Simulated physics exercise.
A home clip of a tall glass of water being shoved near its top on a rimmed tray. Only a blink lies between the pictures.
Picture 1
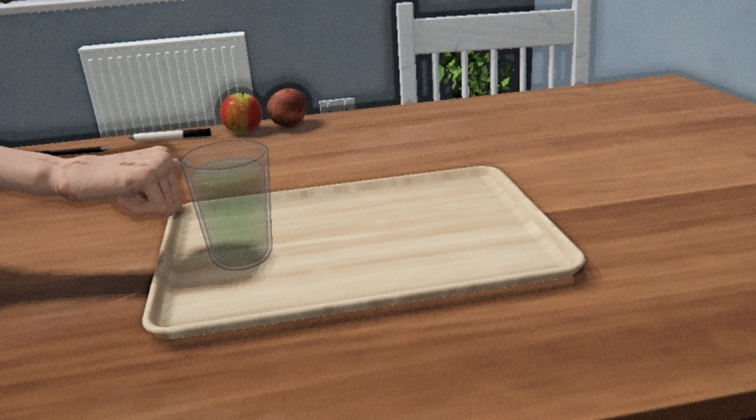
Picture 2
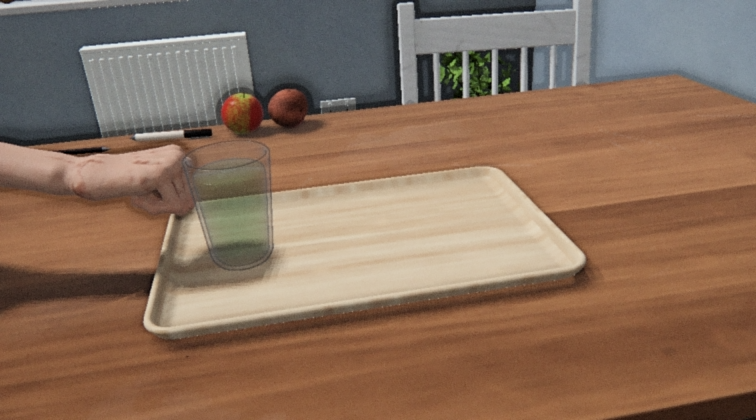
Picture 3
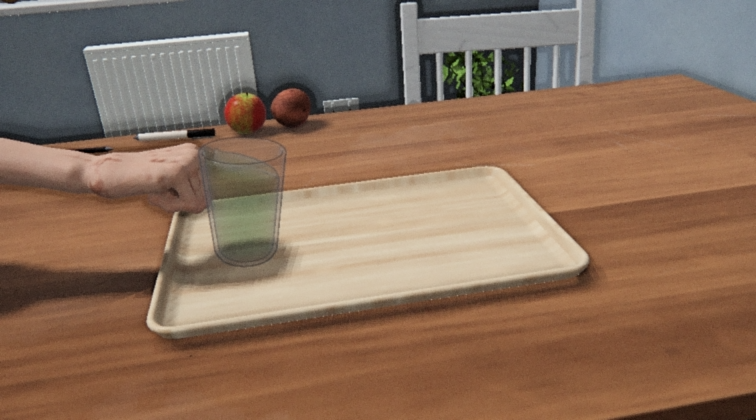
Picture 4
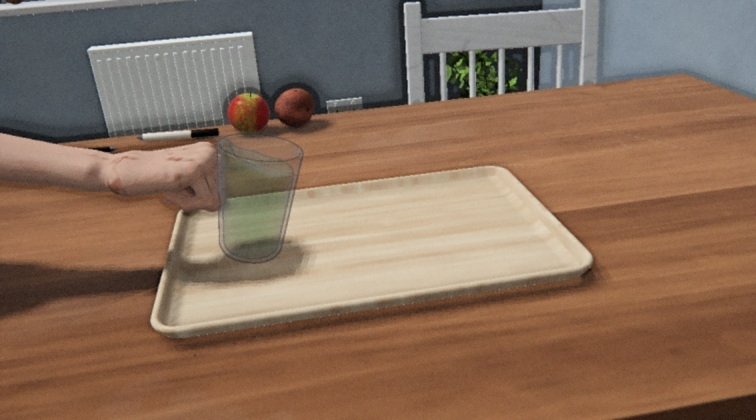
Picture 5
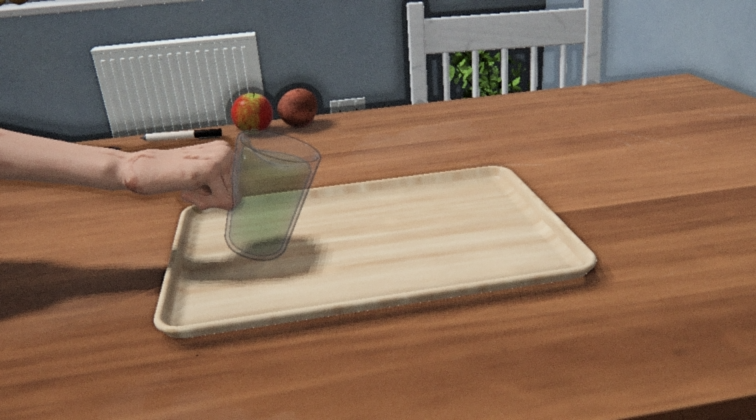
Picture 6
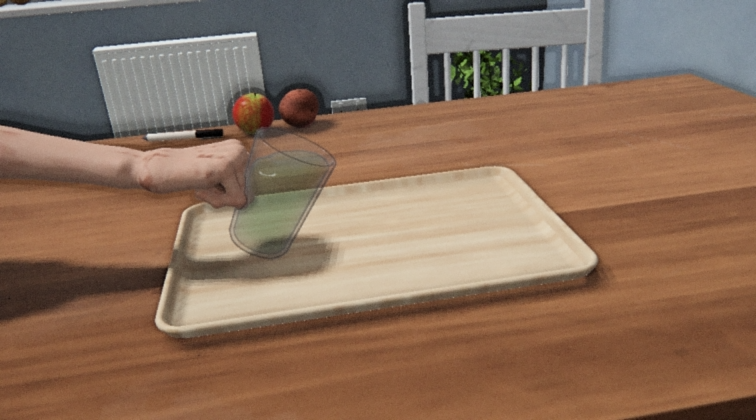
A hand reaching in from the left pushes near the top of a tall clear glass on a wooden table, seen from slightly above. The glass, holding pale green-tinted water, is on the left of a light rimmed tray, with two reddish fruits, a radiator and a white chair behind. The glass shifts right, then leans steadily further rightward as the water sloshes, while the view drifts very slightly.
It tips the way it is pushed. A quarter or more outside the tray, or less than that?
In the end a quarter and more lands beyond the tray.
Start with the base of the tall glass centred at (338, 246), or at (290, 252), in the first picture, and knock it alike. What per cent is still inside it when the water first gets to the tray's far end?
Near 75 % and 65 %.
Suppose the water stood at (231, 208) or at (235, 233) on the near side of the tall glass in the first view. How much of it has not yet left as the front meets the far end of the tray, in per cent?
About 55 and 40 per cent.
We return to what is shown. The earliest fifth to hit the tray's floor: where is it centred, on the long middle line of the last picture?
Around (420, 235).
A moment on, the tall glass is falling and 92 per cent is in the glass, 0 on the tray and 8 above or beyond its rim.
Next, the tall glass lies on its side and 53 per cent is in the glass, 38 on the tray and 8 above or beyond its rim.
Then the tall glass lies on its side and 28 per cent is in the glass, 47 on the tray and 25 above or beyond its rim.
Later the tall glass lies on its side and 14 per cent is in the glass, 34 on the tray and 52 above or beyond its rim.
Finally, 48 per cent is held by tray and glass, 52 is off the tray.
